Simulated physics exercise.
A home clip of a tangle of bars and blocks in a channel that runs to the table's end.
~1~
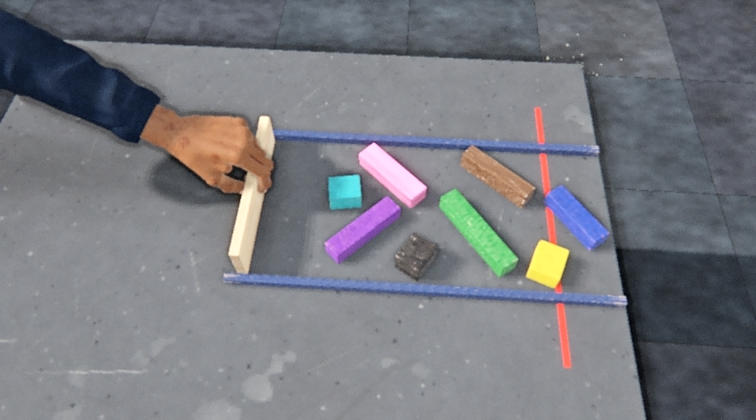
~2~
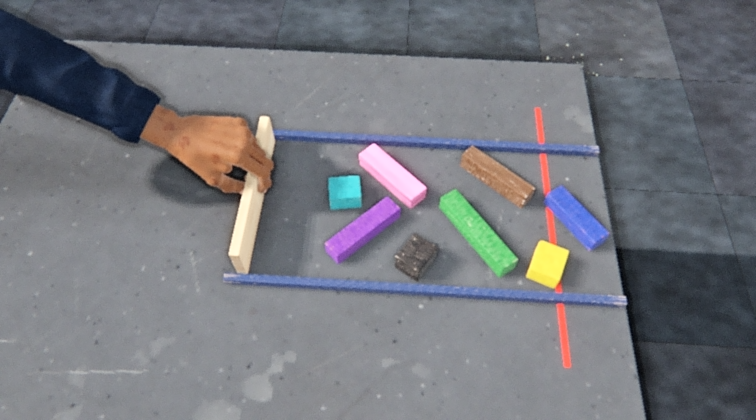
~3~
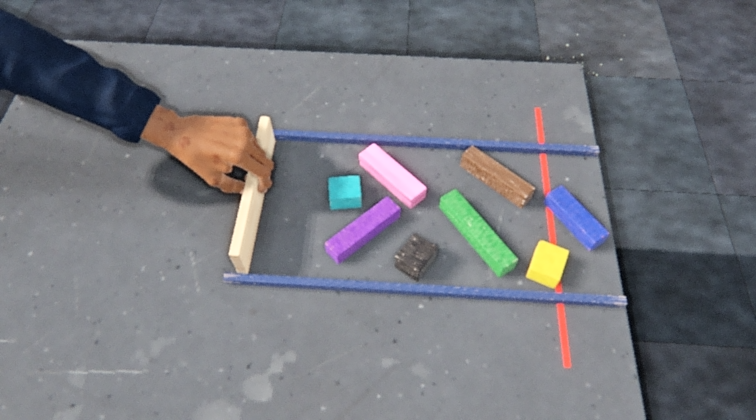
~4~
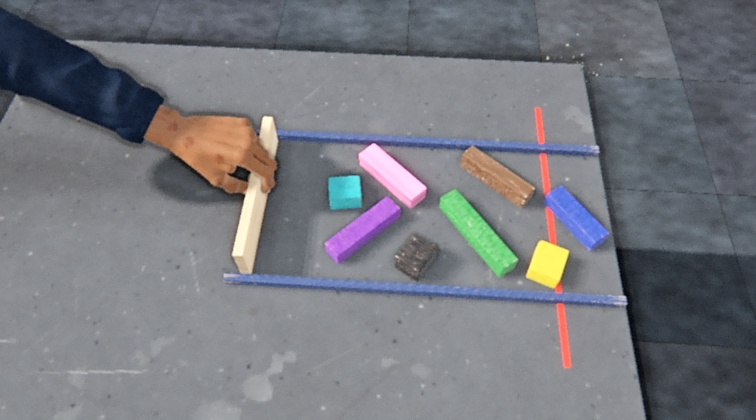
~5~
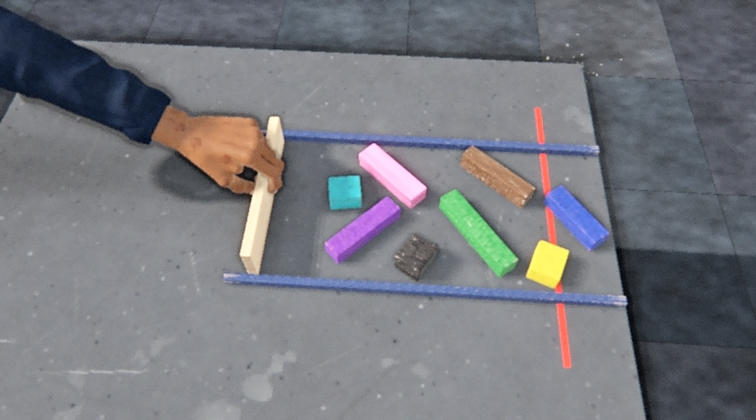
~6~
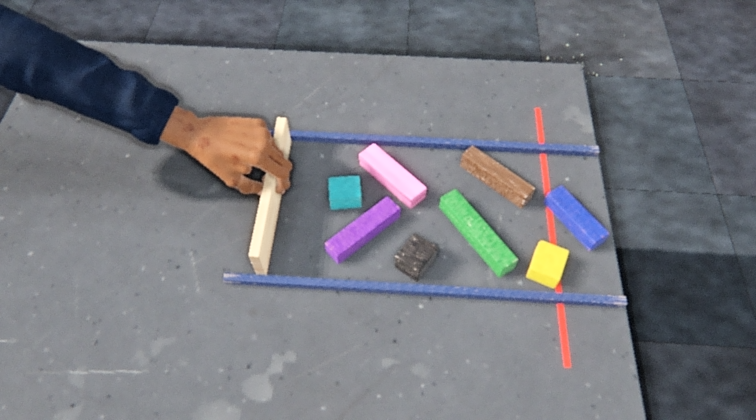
A hand easing a pale wooden board slightly right between two blue rails, while the colourful bars and blocks stay still.
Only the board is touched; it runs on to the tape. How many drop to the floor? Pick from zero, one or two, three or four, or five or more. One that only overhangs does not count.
Here the number that fall off is three or four.
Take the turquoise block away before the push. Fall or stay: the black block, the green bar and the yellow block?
The black block holds on, the green bar does not fall, the yellow block goes over.
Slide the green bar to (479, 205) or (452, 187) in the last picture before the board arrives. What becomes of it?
In turn it comes down; does not fall.
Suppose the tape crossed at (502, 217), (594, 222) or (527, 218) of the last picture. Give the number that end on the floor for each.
The counts: 0, 7 and 2.
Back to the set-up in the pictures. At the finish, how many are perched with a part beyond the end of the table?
It comes to 2.
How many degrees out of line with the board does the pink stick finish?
Some 40 degrees.
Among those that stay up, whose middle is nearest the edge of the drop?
Foremost is the brown bar.
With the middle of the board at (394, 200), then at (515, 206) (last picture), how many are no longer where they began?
5 and 8.
Early on, none off yet; blue bar at rest near (575, 218); yellow block at rest near (547, 264); brown bar at rest near (497, 176).
Finally, the number that fall off is three or four; lost, green bar, yellow block and blue bar.
